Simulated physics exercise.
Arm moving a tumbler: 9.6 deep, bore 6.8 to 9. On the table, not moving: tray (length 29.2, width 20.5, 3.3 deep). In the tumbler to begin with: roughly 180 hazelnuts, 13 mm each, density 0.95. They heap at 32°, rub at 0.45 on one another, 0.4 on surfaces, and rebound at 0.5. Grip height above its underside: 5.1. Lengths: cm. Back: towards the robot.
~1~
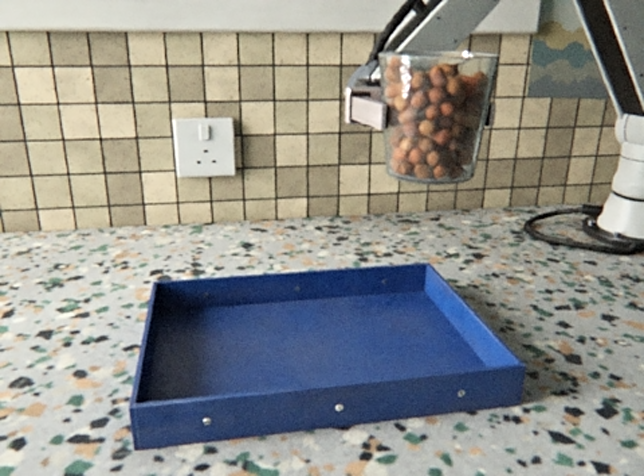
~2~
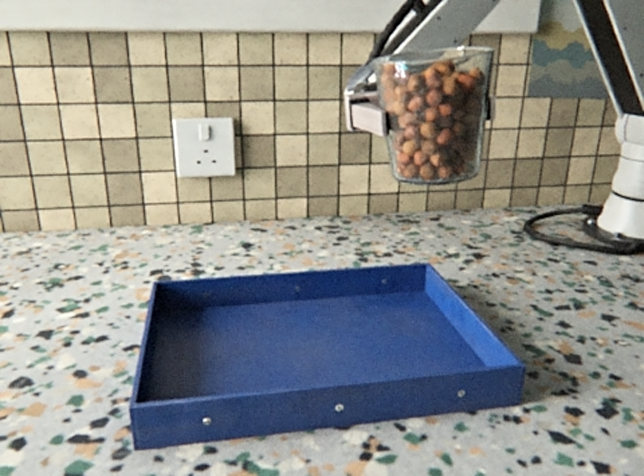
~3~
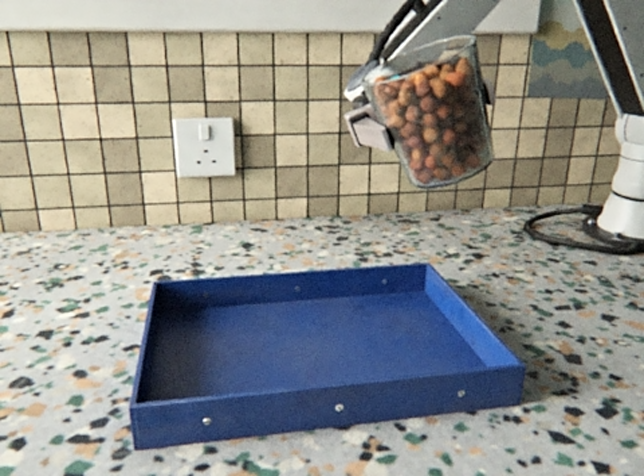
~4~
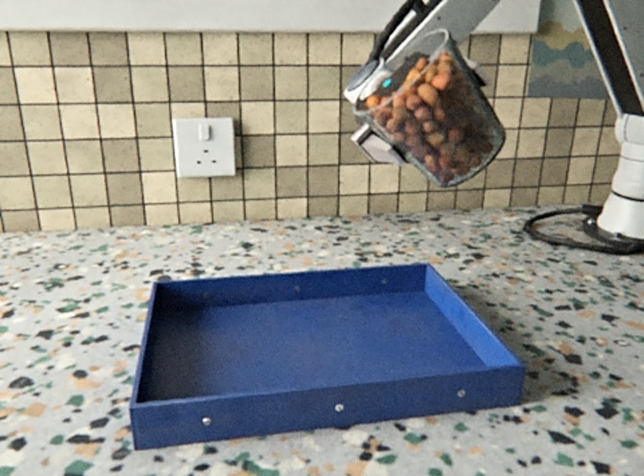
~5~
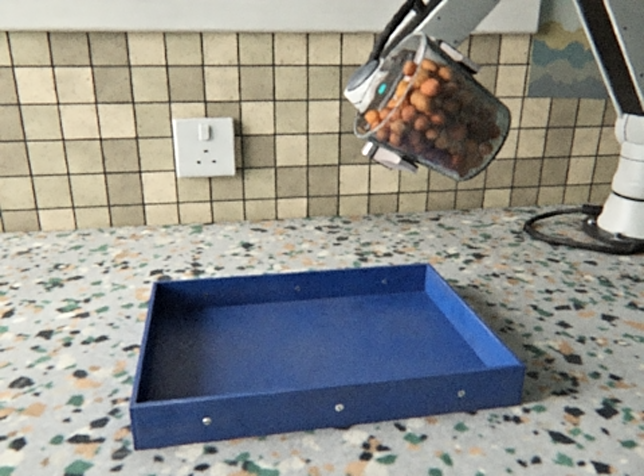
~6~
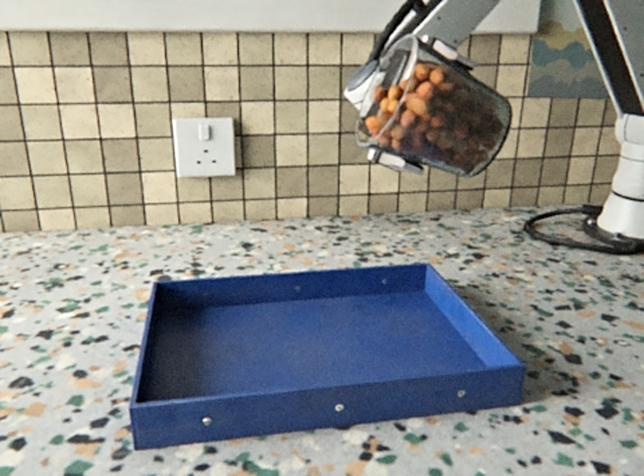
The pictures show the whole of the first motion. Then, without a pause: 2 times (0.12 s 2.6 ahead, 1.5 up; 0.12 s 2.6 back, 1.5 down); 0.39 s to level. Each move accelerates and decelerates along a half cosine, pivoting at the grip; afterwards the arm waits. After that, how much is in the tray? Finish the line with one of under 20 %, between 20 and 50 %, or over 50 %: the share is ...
The share is between 20 and 50 %.
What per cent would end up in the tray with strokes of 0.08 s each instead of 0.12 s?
It would be some 60 %.
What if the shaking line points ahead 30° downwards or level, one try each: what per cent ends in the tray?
Try one gives about 20 in a hundred, try two about 35 in a hundred.
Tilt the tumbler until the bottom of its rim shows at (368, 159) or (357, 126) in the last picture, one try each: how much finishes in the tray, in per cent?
Estimates in order: 65 % and 15 %.
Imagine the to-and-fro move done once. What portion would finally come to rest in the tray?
In that case it would be roughly 20 per cent.
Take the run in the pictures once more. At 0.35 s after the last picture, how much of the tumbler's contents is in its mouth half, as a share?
Around 55 per cent of it.
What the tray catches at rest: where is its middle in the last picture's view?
I'd point to somewhere near (266, 353).
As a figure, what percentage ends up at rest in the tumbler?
Around 60 in a hundred.
Then, 0.35 s on, tilted 66° forward, highest piece 25 above the table; 143 in the tumbler, 25 in the tray, 10 in flight or on a rim.
Then, 0.70 s on, tilted 27° forward, highest piece 25 above the table; 111 in the tumbler, 65 in the tray, 2 in flight or on a rim.
Then, 1.07 s on, level, highest piece 25 above the table; 111 in the tumbler, 66 in the tray, 1 on the table or floor.
Then, 2.12 s on, level, highest piece 25 above the table; 111 in the tumbler, 66 in the tray, 1 on the table or floor.
In the end, 111 in the tumbler, 66 in the tray, 1 on the table or floor. That is 37 % in the tray.
